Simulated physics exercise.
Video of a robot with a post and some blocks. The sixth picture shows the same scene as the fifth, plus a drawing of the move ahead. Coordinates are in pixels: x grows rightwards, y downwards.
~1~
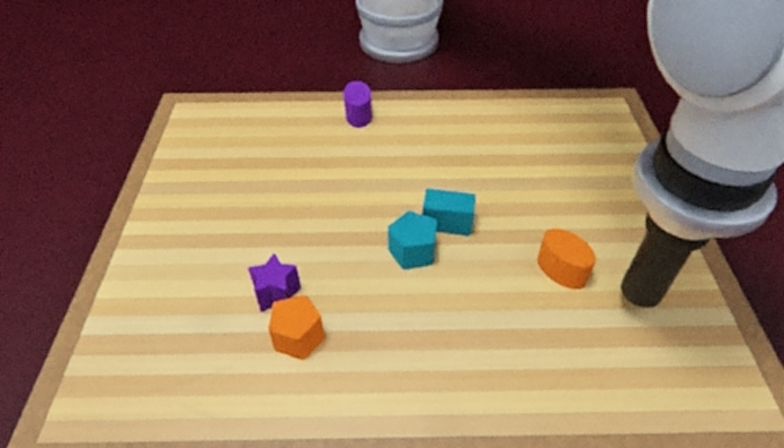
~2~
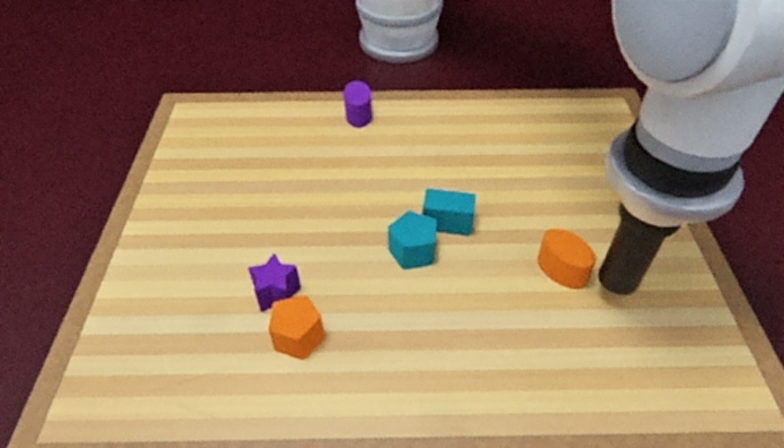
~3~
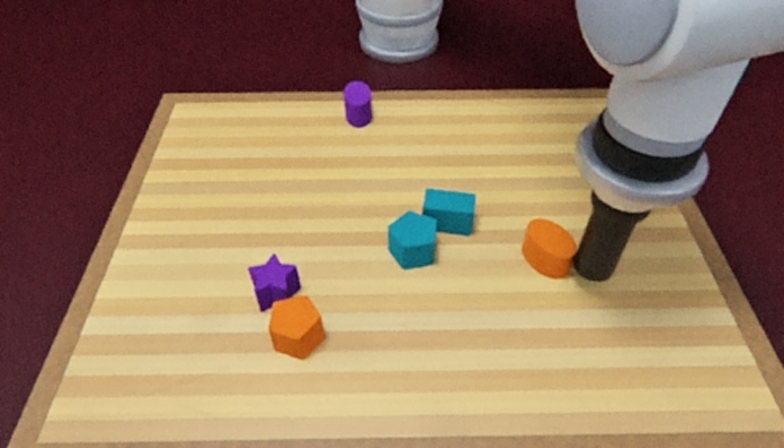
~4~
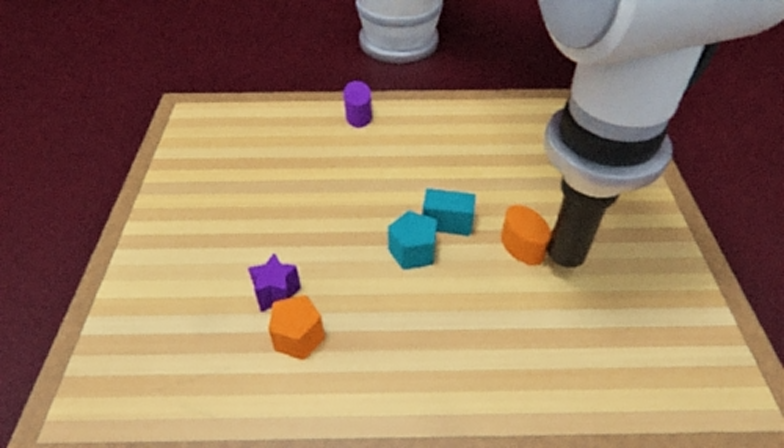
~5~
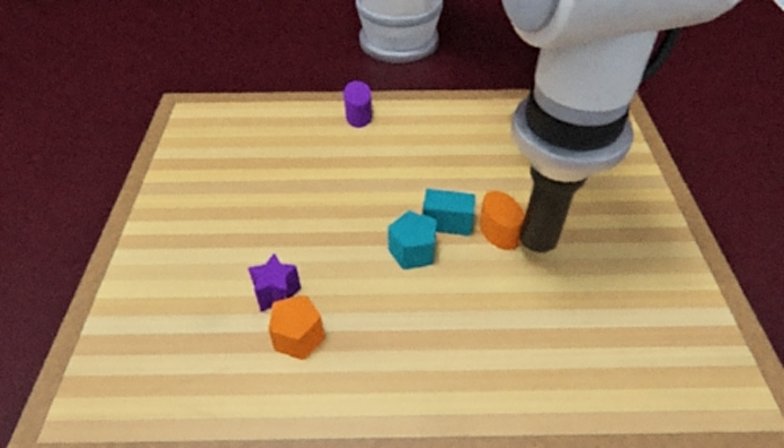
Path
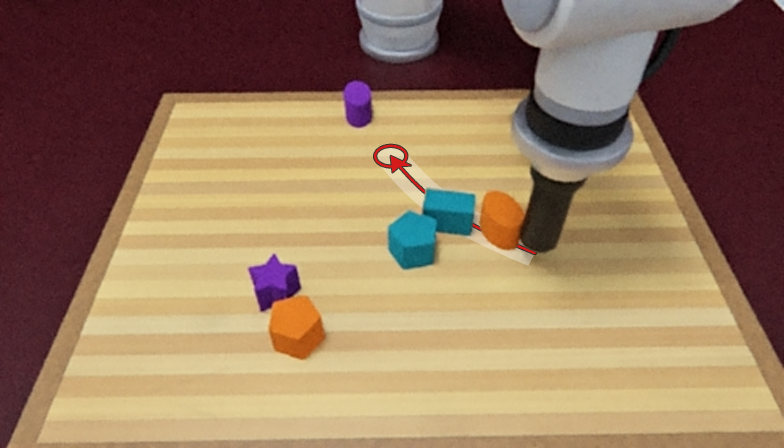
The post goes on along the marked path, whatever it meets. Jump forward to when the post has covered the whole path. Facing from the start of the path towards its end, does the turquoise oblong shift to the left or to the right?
Slides left.
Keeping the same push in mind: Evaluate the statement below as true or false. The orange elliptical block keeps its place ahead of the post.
The statement is incorrect.
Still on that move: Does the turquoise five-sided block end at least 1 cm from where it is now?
No, I don't think so.
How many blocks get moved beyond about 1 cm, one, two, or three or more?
I'd say two blocks get moved.
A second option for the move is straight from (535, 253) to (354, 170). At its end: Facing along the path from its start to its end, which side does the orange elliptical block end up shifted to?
Over to the right.
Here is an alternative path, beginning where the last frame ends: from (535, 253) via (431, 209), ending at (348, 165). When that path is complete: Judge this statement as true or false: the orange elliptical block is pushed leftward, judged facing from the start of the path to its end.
My answer: False.
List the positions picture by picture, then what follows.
In the first frame, tip of the post (641, 291), middles of tops, turquoise five-sided block (414, 228), turquoise oblong (450, 200), orange elliptical block (570, 246).
In the second frame, post (618, 279), nothing pushed.
In the third frame, post (593, 267), orange elliptical block (552, 236).
In the fourth frame, post (567, 253), orange elliptical block (528, 223).
In the fifth frame, post (539, 239), turquoise five-sided block (414, 228), turquoise oblong (450, 200), orange elliptical block (504, 208).
The line goes from (535, 253) by way of (446, 209) to (391, 156).
What follows on the original path. One third of the way, post (474, 210); turquoise oblong (425, 186), turned 80° anticlockwise; orange elliptical block (467, 175), turned 70° clockwise.
Two thirds of the way, post (424, 177); turquoise oblong (396, 176); orange elliptical block (452, 155).
At the end, post (391, 142); turquoise five-sided block unmoved; turquoise oblong (394, 176), turned 130° anticlockwise; orange elliptical block (452, 155), turned 155° clockwise.
